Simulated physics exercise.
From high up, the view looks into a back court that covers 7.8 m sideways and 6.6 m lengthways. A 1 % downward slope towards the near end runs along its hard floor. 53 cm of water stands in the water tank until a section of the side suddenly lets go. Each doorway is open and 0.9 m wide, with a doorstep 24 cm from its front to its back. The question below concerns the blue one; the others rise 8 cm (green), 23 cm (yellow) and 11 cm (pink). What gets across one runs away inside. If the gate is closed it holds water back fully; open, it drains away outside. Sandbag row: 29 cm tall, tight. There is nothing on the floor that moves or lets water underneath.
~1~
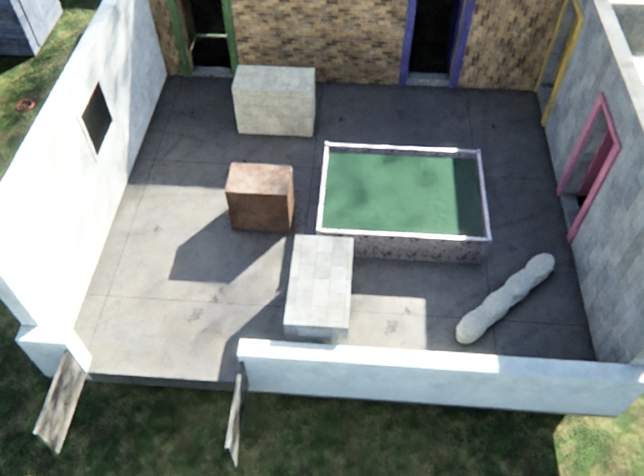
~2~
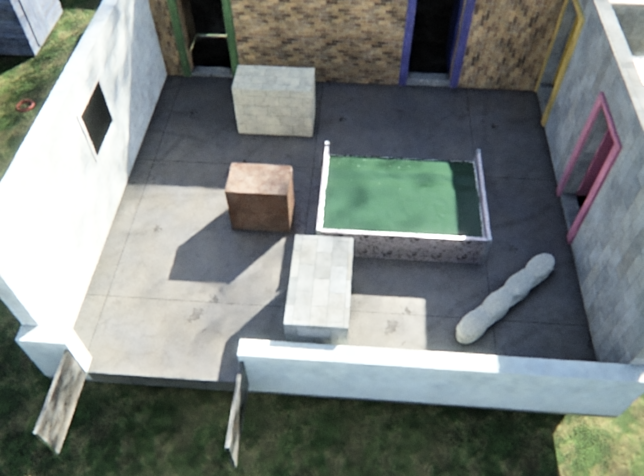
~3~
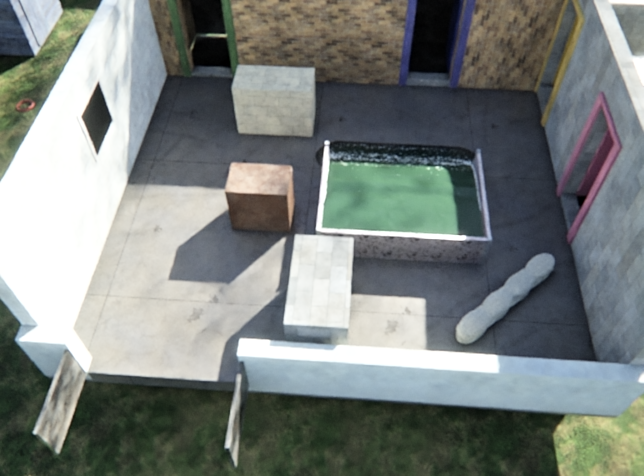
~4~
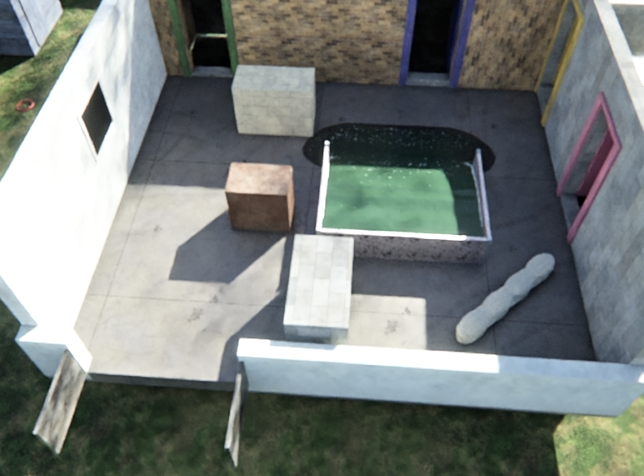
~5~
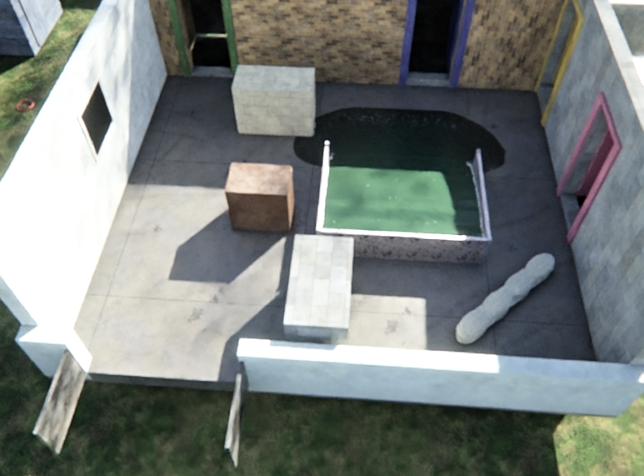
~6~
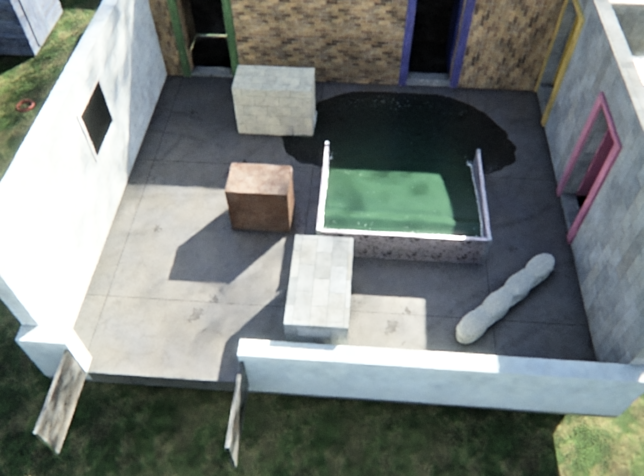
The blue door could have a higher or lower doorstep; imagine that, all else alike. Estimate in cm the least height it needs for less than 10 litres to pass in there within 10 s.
I would say 28 cm.
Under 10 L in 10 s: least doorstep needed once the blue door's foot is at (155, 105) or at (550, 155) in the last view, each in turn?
Minimums: About 16 cm and 10.0 cm.
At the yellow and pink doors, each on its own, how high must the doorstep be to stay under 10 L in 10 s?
You'd want some 25 cm at yellow and some 5.0 cm at pink.
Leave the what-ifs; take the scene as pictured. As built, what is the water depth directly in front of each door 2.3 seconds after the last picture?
Centimetres: Blue = 24, green = 4, yellow = 28, pink = 0.
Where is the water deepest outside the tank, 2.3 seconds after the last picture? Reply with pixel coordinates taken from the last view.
(536, 100).
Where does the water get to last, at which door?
The pink one comes last.
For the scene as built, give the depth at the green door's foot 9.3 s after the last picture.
Some 4.0 centimetres.
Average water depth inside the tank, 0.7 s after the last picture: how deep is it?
The mean depth is roughly 29 cm.
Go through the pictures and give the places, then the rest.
The first frame shows the water tank at (402, 192) is whole and still, 53 cm deep; the blue door at (434, 44) is dry.
In the second frame, the front is at a hidden place, 0.3 m from the gap on the far side; 0.6 m2 of floor is wet, 53 cm left at the back.
In the third frame, water pours out on the far side and has run 0.6 m, to a hidden place; about 10 cm deep outside, 53 cm at the back.
In the fourth frame, the gap is on the far side, the front 1.2 m out at (343, 126); the back of the water tank holds 53 cm.
In the fifth frame, the front is at (353, 111), 1.7 m from the gap on the far side; 5.2 m2 of floor is wet, 52 cm left at the back.
In the sixth frame, the front is at (352, 95), 2.1 m from the gap on the far side; 6.9 m2 of floor is wet, 46 cm left at the back; the blue door at (434, 44), 2.6 m from the gap, is still 0.4 m from the nearest water.
Then, 0.7 s after the last picture water covers 25 % of the floor, deepest (34 cm) near (395, 88); 30 cm at the blue door, 19 litres in over its 16 cm doorstep.
Then, 2.3 s after the last picture water covers 35 % of the floor, deepest (30 cm) near (536, 100); 24 cm at the blue door, 118 litres in over its 16 cm doorstep.
Then, 9.3 s after the last picture water covers 95 % of the floor, deepest (10 cm) near (395, 377); 3 cm at the blue door, 132 litres in over its 16 cm doorstep.
At the blue door as built, the water peaked near 32 cm, 1.1 s after the last picture.
With a doorstep of 24.5 cm, 28 litres would have come in within the 10 s; with 33 cm, 0 litres. So under 10 litres takes about 28 cm.
